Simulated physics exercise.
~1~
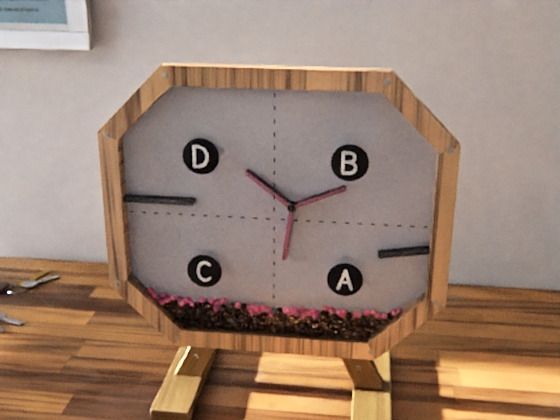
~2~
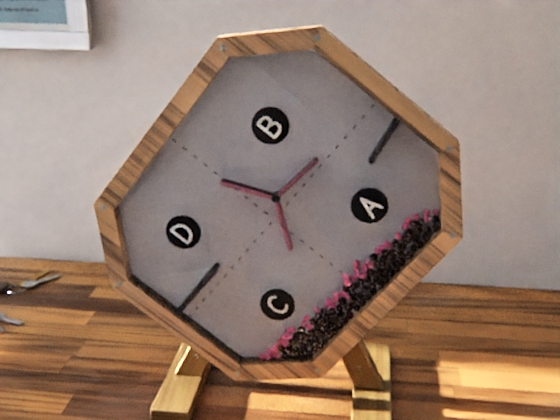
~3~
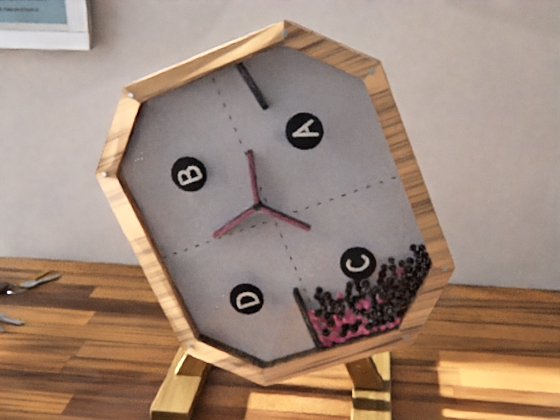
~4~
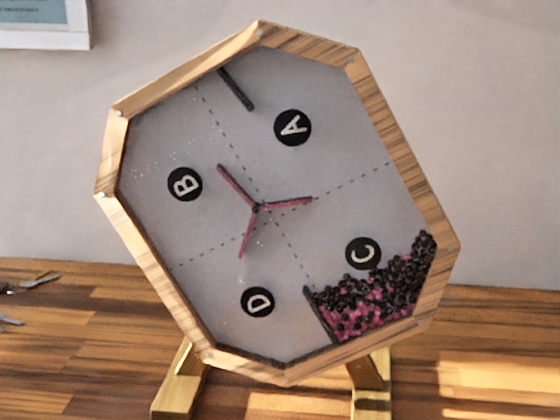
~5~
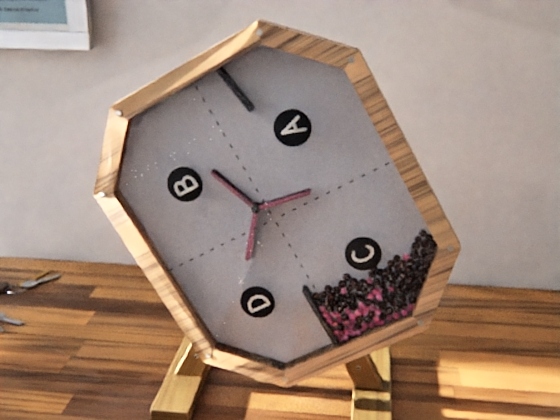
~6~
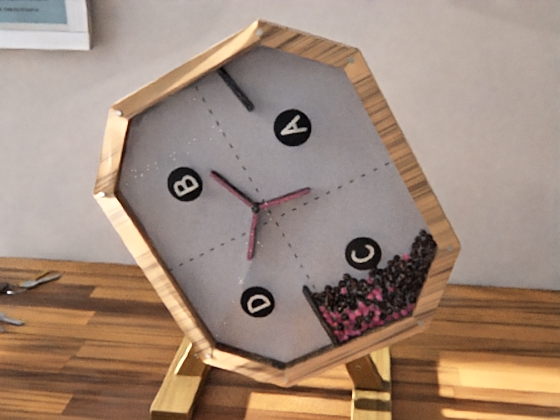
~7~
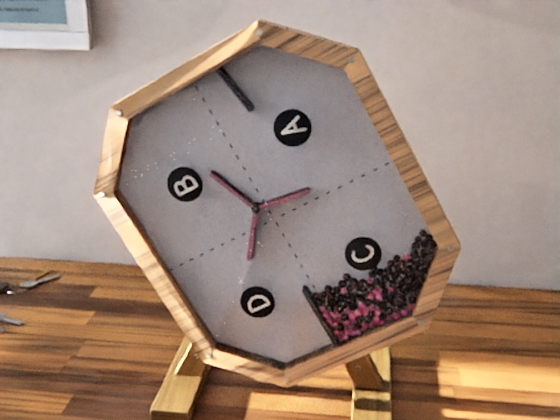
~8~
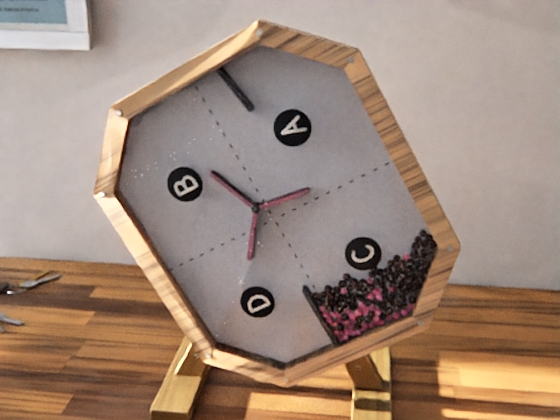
An eight-sided wooden case on a tabletop stand turned anticlockwise well past a quarter turn, its three-armed paddle turning too, while the dark and pink pills slid along the wall and settled at lower right, mostly in quarter C.
